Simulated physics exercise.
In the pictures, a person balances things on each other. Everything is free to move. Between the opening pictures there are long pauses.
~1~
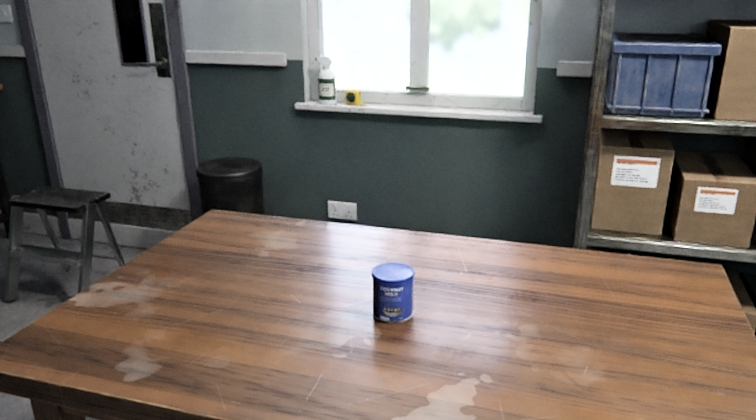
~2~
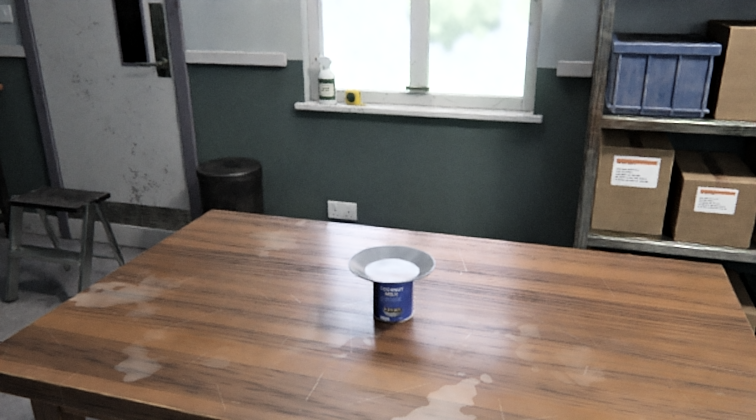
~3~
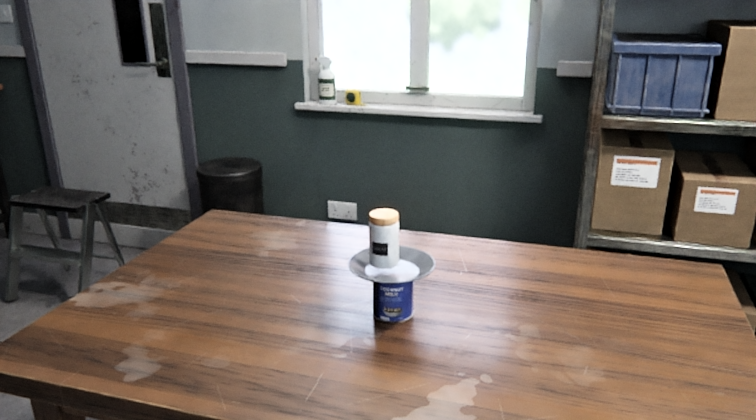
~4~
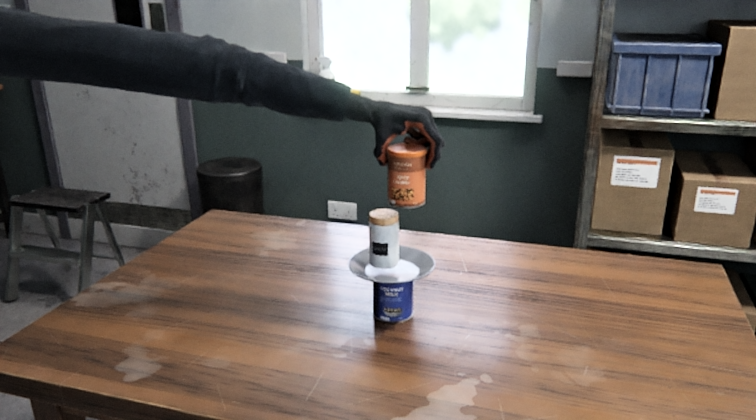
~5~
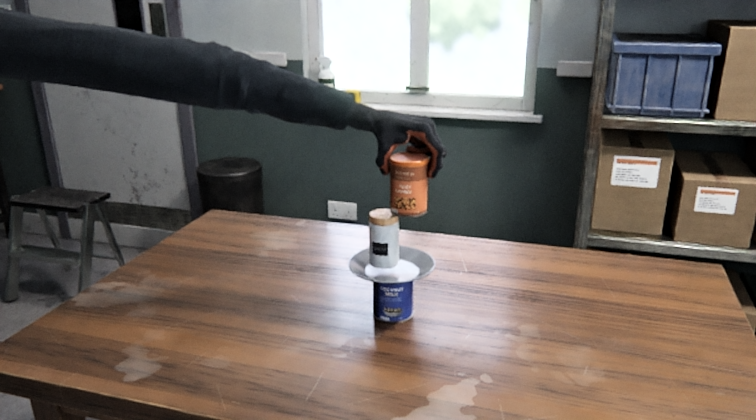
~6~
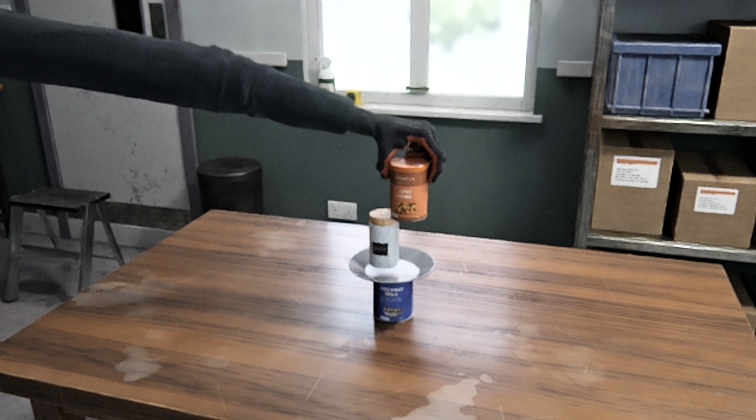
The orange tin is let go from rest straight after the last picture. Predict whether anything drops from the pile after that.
Not safe.
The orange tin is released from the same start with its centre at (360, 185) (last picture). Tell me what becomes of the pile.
In the end the pile crashes down.
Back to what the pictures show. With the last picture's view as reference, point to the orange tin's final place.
In the final view it sits at roughly (557, 325).
Then, 0.30 s after the last picture, orange tin now fallen.
Then, 0.40 s after the last picture, things are still on the move.
Then, 0.50 s after the last picture, as before.
At rest, fallen, orange tin; the other 3 in place. Seen from the same camera at the end, orange tin near (557, 325). The pile comes apart.
